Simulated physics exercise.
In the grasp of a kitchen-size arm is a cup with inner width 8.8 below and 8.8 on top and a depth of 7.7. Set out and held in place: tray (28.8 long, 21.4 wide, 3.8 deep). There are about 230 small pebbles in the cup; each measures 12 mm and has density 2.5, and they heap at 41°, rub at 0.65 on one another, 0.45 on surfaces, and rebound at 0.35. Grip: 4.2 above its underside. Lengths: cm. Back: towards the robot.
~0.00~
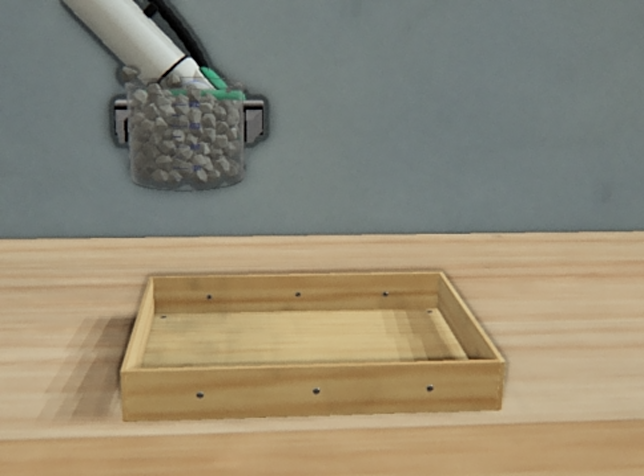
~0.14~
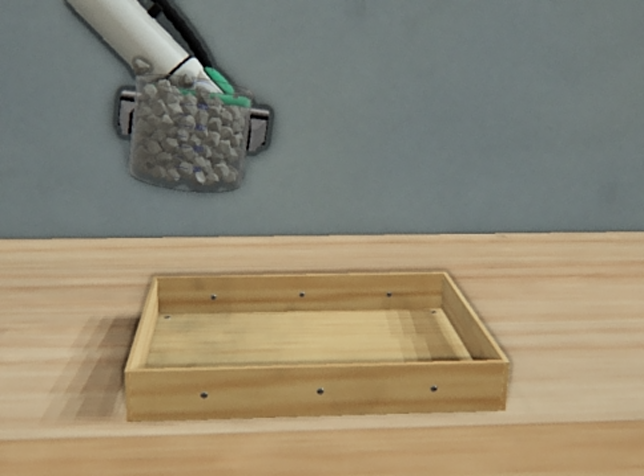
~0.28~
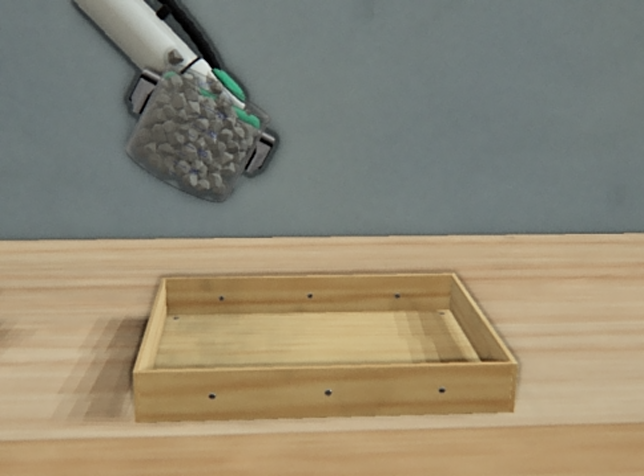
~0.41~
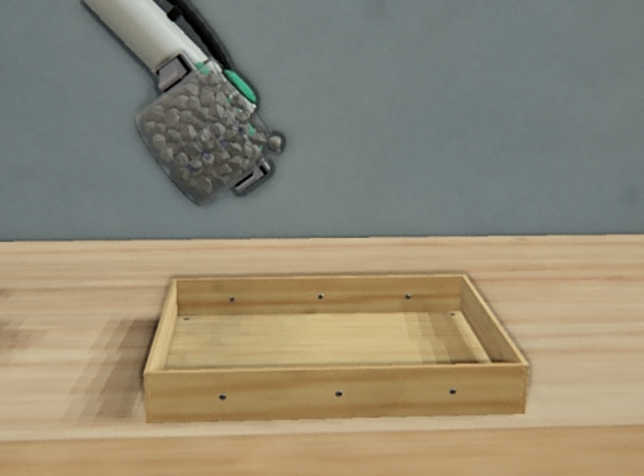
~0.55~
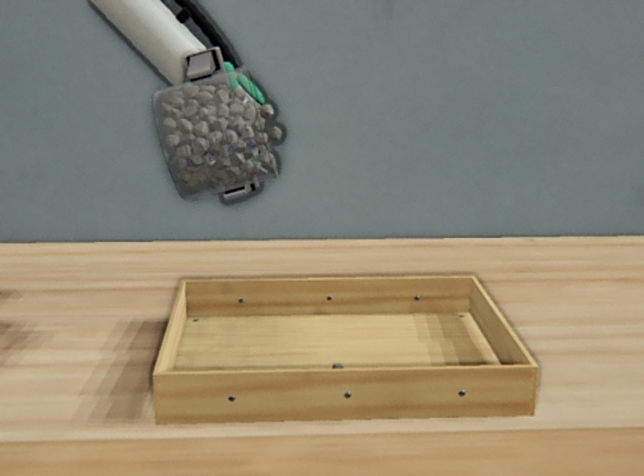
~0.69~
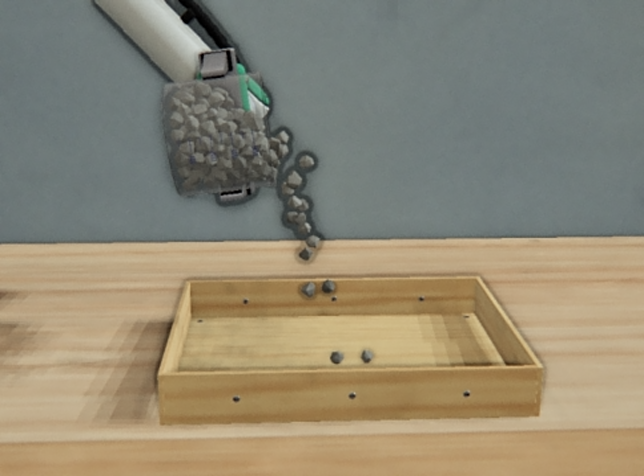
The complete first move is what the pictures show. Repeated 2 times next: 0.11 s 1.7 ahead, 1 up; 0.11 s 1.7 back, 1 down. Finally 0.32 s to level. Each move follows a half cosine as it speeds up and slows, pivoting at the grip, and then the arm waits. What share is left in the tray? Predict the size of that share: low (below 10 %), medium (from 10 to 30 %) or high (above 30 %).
Predicted share: High.
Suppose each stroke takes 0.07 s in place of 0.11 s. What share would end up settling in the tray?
60 %.
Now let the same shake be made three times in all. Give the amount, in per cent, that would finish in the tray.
That change gives some 50 percent.
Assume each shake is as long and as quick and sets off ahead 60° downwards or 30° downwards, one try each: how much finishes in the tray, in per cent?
You'd get about 15 per cent with the first setting and about 25 per cent with the second.
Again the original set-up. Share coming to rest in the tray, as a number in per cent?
The share comes to around 40 per cent.
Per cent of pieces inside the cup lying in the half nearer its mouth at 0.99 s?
Roughly 50 per cent.
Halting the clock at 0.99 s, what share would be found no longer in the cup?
About 25 in a hundred parts are out by then.
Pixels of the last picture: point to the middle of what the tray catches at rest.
Approximately (355, 349) in pixels.
After 0.99 s, tilted 83° forward, highest piece 23 above the table; 177 in the cup, 44 in the tray, 10 in flight or on a rim.
After 1.30 s, tilted 38° forward, highest piece 22 above the table; 142 in the cup, 86 in the tray, 3 in flight or on a rim.
After 1.65 s, level, highest piece 23 above the table; 142 in the cup, 89 in the tray.
After 2.70 s, level, highest piece 23 above the table; 142 in the cup, 89 in the tray.
In the end, 142 in the cup, 89 in the tray. That is 39 % in the tray.
